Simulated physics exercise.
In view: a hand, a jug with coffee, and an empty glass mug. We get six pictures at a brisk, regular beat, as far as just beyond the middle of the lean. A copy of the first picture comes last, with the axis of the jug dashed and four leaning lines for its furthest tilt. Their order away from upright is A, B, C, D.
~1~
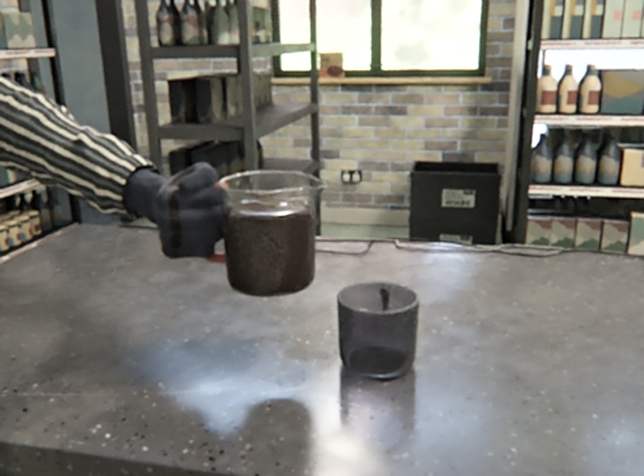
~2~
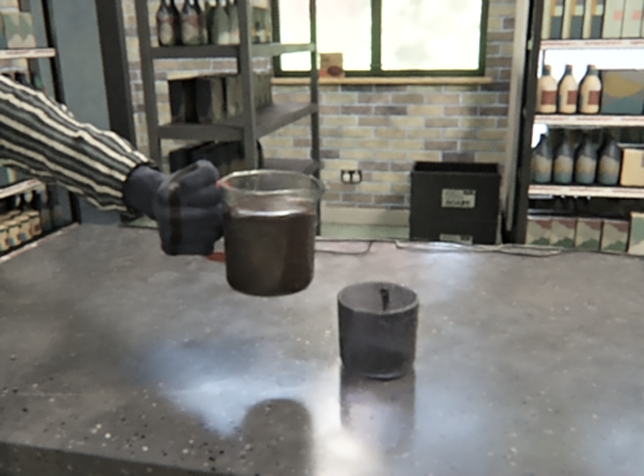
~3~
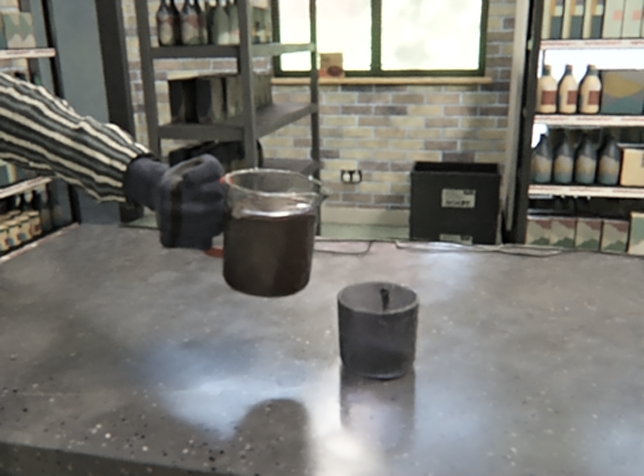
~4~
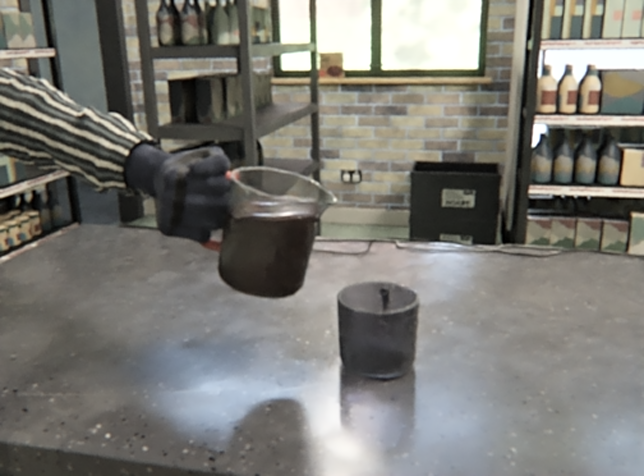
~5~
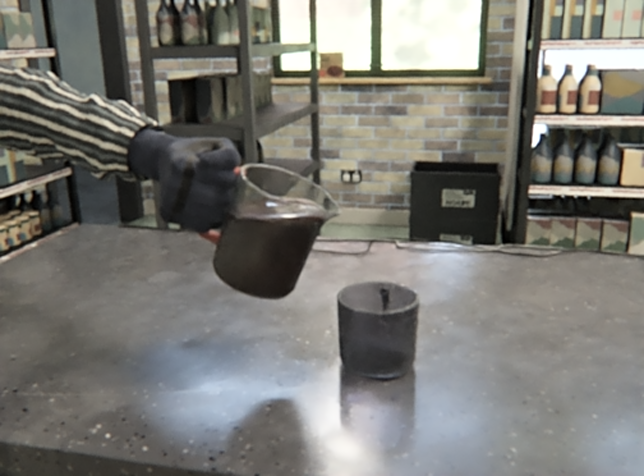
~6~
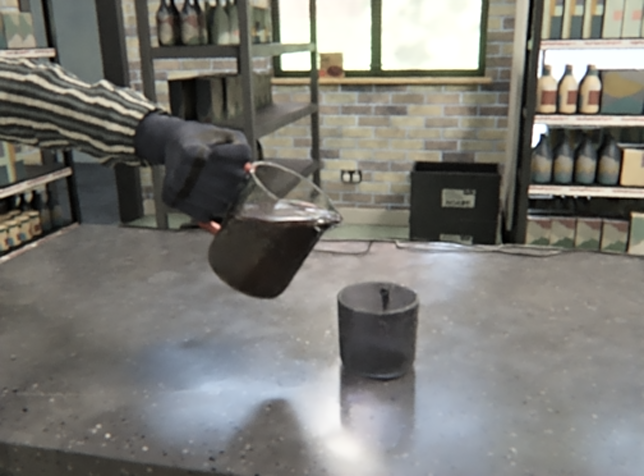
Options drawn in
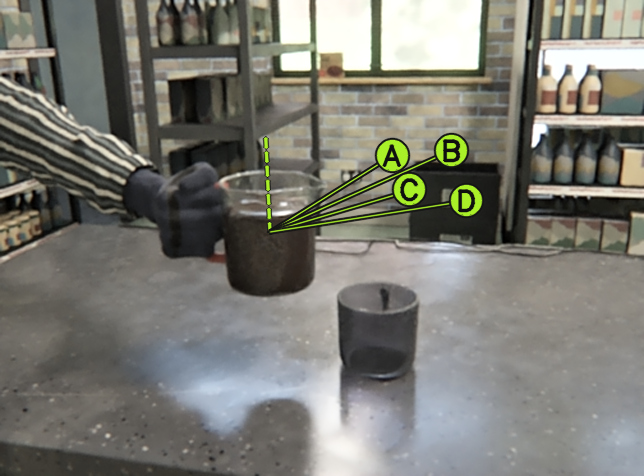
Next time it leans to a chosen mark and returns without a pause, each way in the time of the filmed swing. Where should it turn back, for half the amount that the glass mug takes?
Mark A.
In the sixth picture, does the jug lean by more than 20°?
Yes, it does.
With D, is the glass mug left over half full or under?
Over.
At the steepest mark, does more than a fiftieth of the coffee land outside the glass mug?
Yes, it does.
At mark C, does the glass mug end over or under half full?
Over half.
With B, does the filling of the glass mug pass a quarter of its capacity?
Yes.
On the marked copy, A at (378, 164); B at (435, 157); C at (393, 195); D at (450, 203).
With A, the glass mug ends with about 51 % of what it can hold.
With B, the glass mug ends with about 71 % of what it can hold.
With C, the glass mug ends with about 91 % of what it can hold.
With D, the glass mug ends with about 97 % of what it can hold; 10 % of the coffee is spilt.
